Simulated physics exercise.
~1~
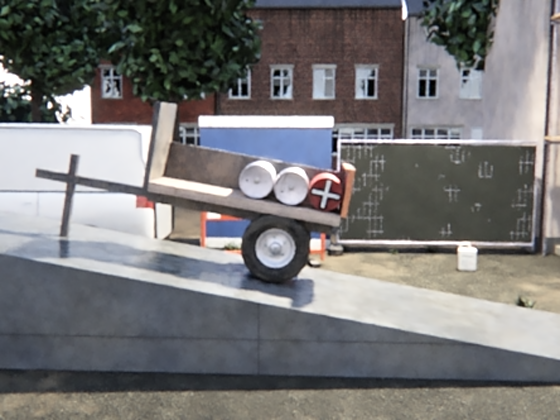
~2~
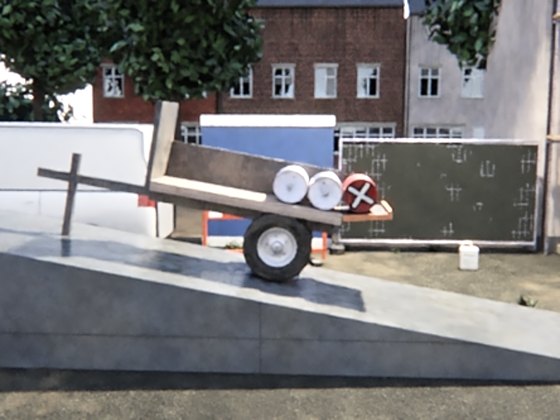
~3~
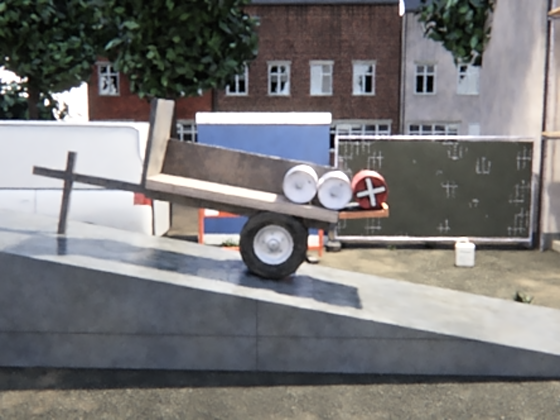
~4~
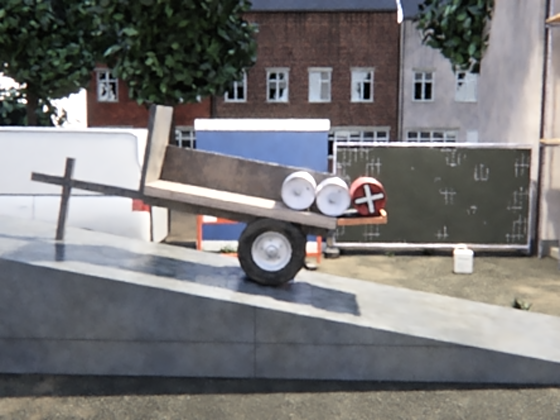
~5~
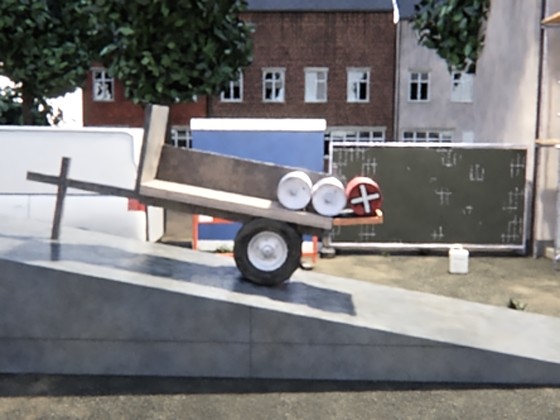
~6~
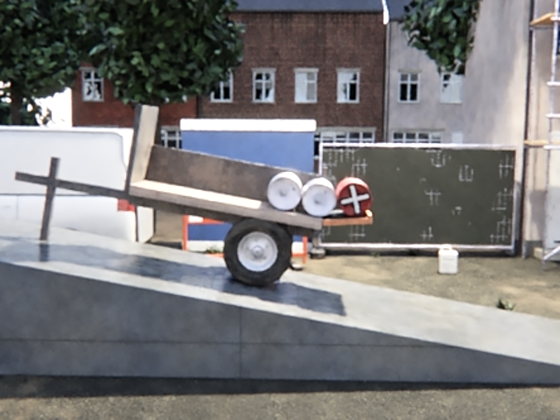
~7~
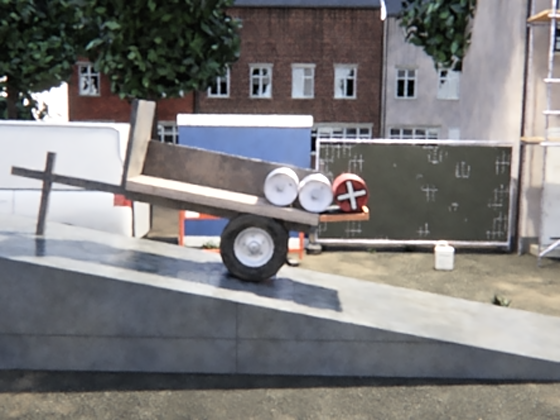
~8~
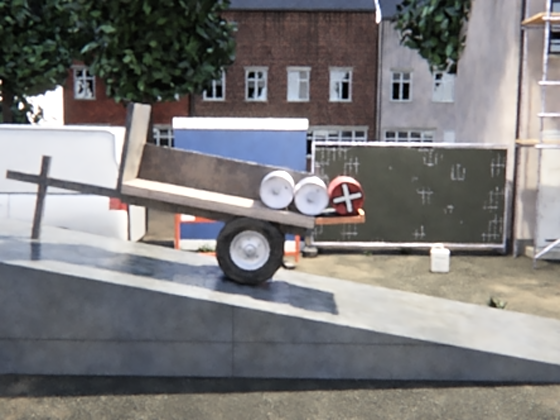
A wooden trailer stood on a ramp sloping down to the right as its end gate dropped, and two white kegs and a red one with a white cross rolled right, stopping with the red keg on the lowered gate and none falling off.
